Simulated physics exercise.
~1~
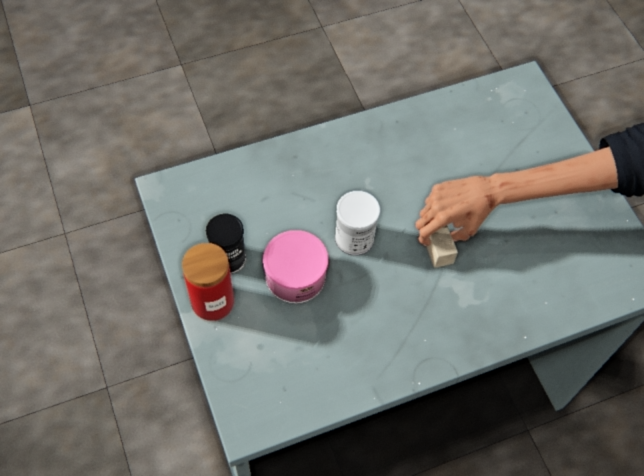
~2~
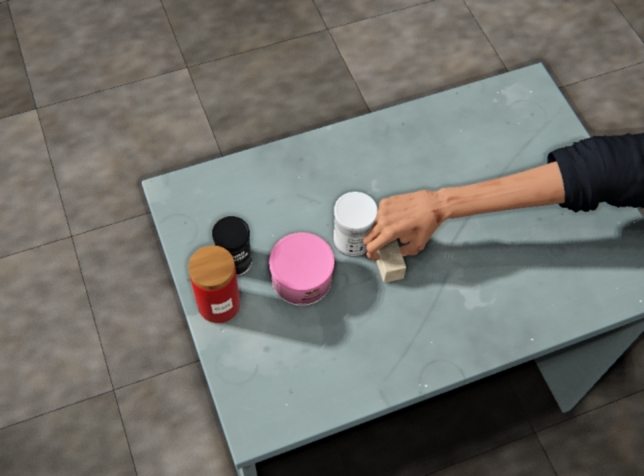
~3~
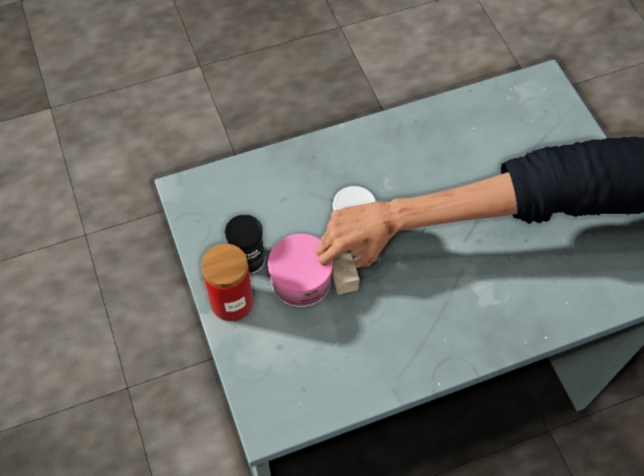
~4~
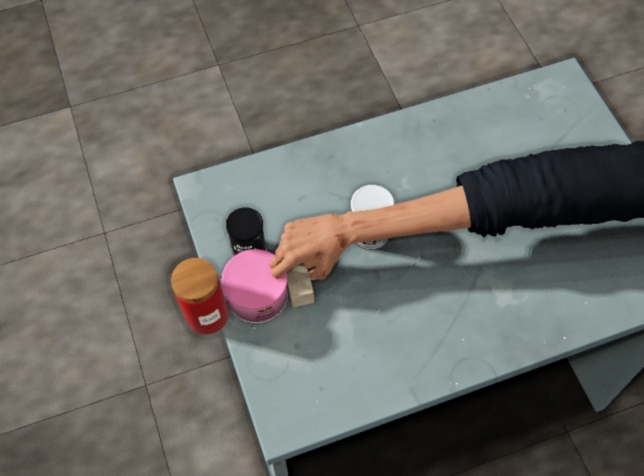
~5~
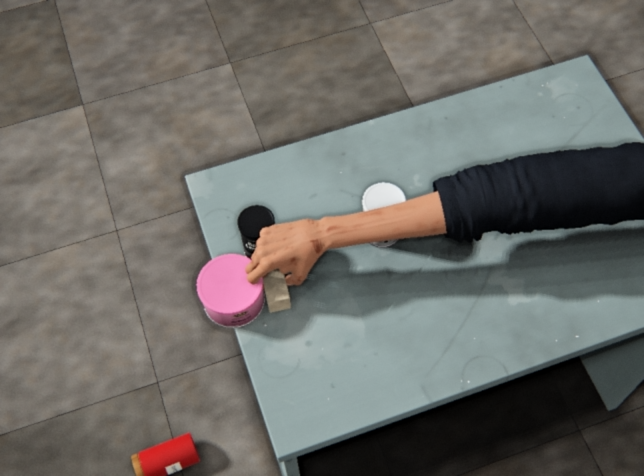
A hand slid a small block leftward across a crowded table, passing the white tin and pushing the pink tub into the red jar, which dropped off the edge onto its side, leaving the tub at the table's edge and both tins upright.
